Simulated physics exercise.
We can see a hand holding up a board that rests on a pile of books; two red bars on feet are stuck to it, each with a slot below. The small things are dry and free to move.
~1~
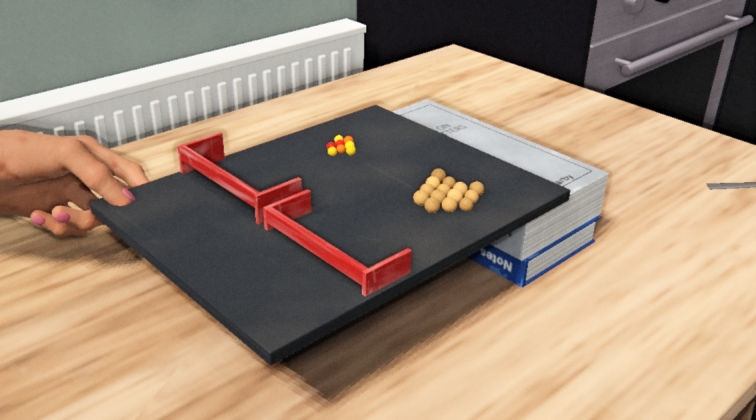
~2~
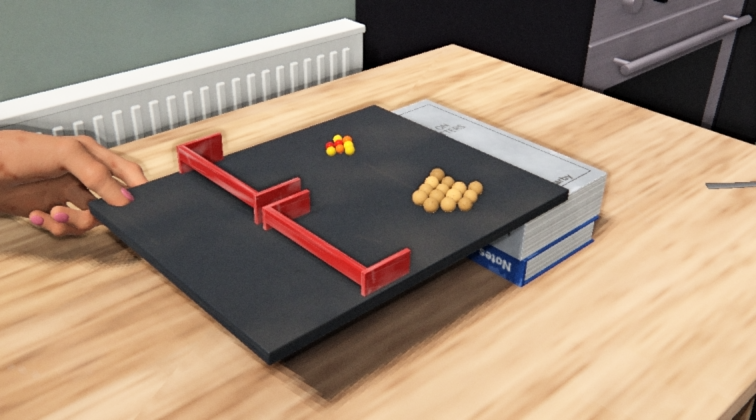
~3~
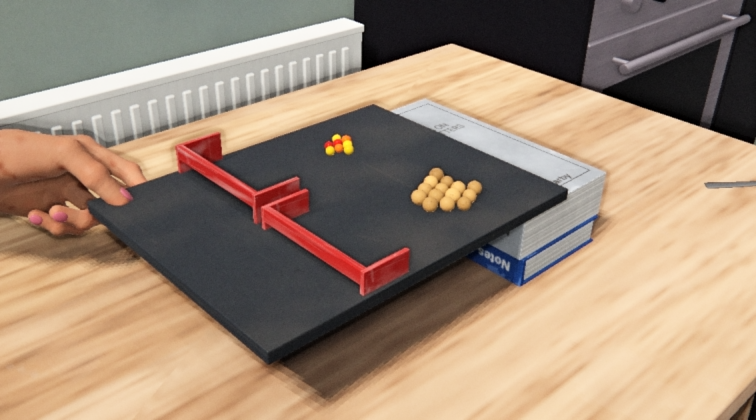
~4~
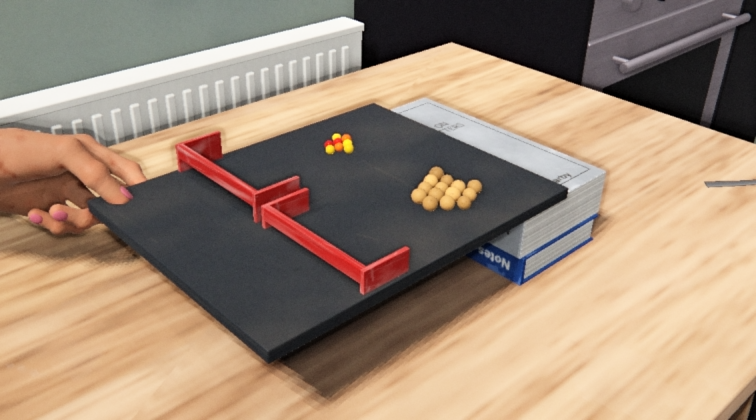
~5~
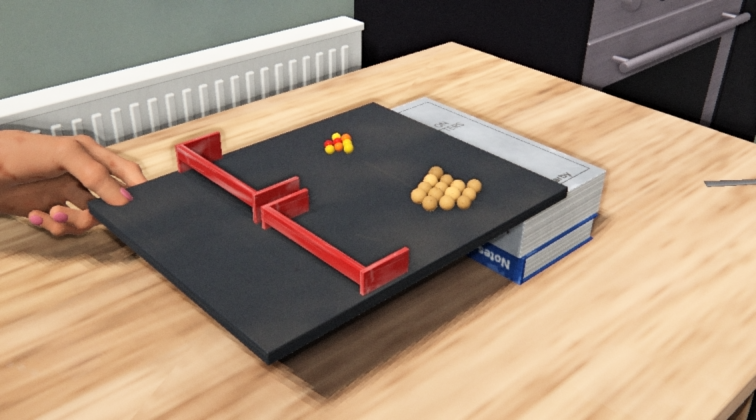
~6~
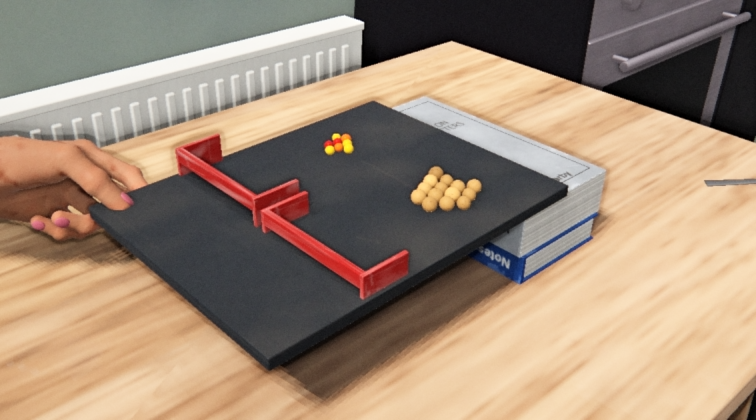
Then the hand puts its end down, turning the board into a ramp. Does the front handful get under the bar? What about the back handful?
One by one: The front handful is blocked; the back handful makes it out.
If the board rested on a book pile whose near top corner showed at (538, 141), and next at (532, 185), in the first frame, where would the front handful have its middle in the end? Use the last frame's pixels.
The centre would settle roughly at (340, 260) for the first try and roughly at (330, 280) for the second.
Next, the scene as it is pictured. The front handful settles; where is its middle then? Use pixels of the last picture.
Resting middle: Approx. (331, 297).
Then, 0.31 s later than the last frame, board sloping at 9°; front handful on its way down; back handful on its way down.
Then, 0.65 s later than the last frame, board sloping at 16°; front handful has reached its gate; back handful has reached its gate.
Then, 1.05 s later than the last frame, board resting at 16°; front handful has reached its gate; back handful every one past its gate.
When it is over, board resting at 16°; front handful gathered behind its gate; back handful every one past its gate.
